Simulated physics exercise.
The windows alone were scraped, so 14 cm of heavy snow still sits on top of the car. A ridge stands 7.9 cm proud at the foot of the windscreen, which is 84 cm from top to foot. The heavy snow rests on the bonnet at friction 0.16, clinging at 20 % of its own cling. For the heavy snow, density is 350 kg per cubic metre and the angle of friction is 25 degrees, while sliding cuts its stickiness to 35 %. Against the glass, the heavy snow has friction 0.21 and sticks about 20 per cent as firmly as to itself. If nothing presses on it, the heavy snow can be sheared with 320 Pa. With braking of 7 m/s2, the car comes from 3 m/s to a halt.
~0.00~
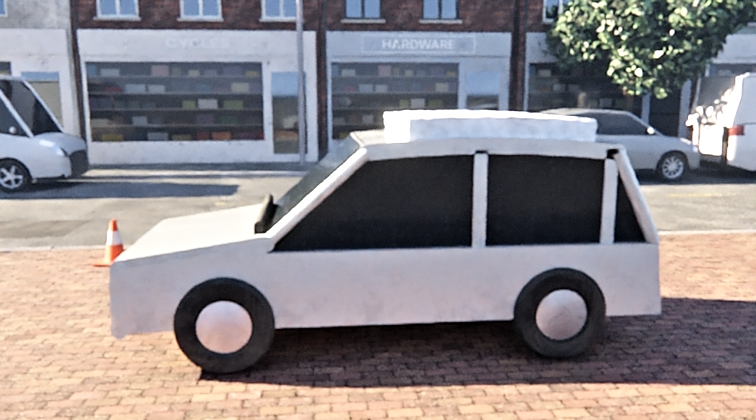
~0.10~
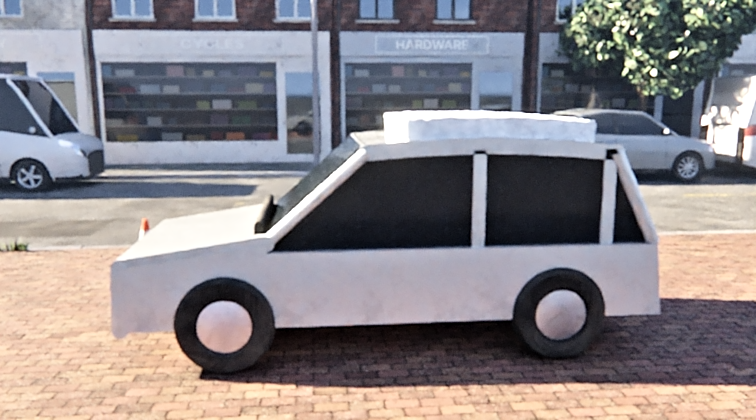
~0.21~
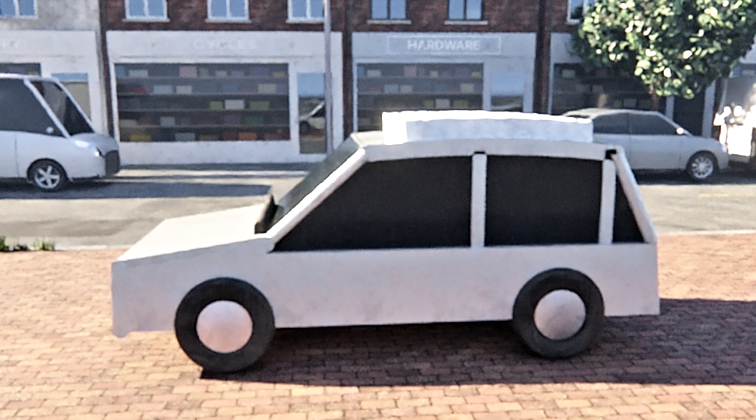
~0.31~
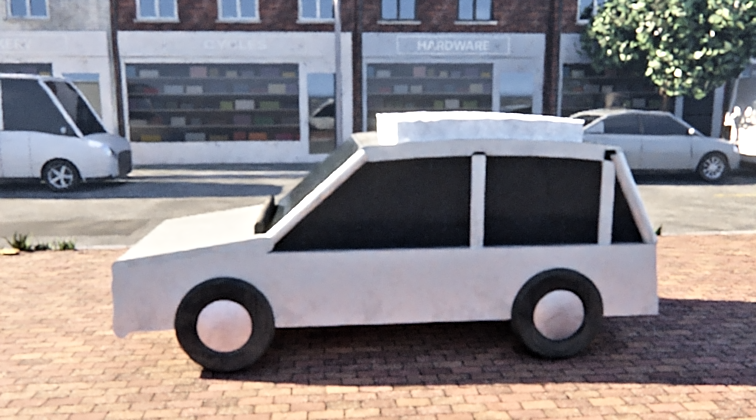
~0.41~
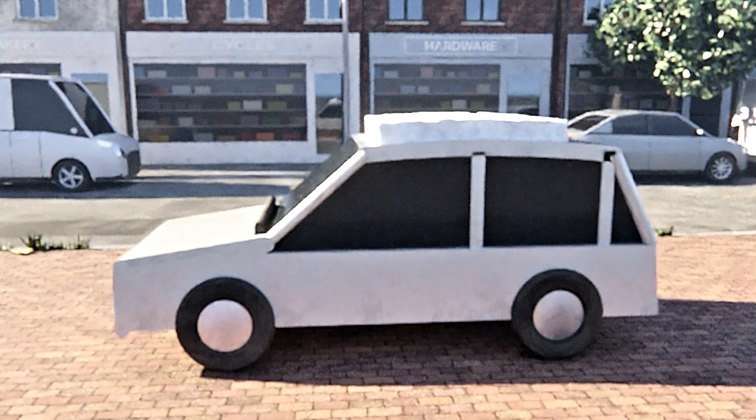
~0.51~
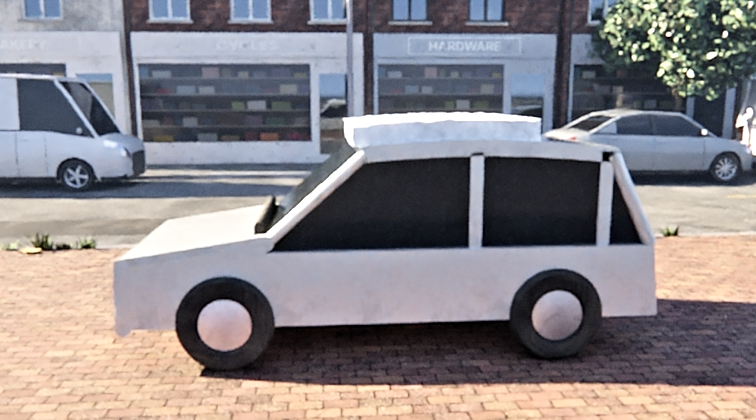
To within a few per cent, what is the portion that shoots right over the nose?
75 %.
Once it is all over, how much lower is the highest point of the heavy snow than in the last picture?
Some 50 cm.
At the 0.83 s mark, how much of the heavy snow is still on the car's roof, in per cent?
It comes to around 40 percent.
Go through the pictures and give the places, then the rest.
The first picture shows foremost bit of the heavy snow at (408, 128).
The second picture shows foremost bit of the heavy snow at (407, 124).
The third picture shows foremost bit of the heavy snow at (405, 125), its middle shifted 1.2 cm.
The fourth picture shows foremost bit of the heavy snow at (396, 126), its middle shifted 6.1 cm.
The fifth picture shows foremost bit of the heavy snow at (379, 130), its middle shifted 17 cm.
The sixth picture shows foremost bit of the heavy snow at (352, 131), its middle shifted 33 cm, 5 % of it past the top of the windscreen, in one piece.
After 0.83 s, 42 % of the snow is on the roof, 50 % on the glass, 7 % on the bonnet and none has gone off the nose.
After 1.19 s, none of the snow is on the roof, 45 % on the glass, 55 % on the bonnet and none has gone off the nose.
After 1.56 s, none of the snow is on the roof, 10 % on the glass, 75 % on the bonnet and 15 % has gone off the nose.
After 1.93 s, none of the snow is on the roof, 10 % on the glass, 44 % on the bonnet and 46 % has gone off the nose.
After 2.90 s, none of the snow is on the roof, 10 % on the glass, 16 % on the bonnet and 75 % has gone off the nose.
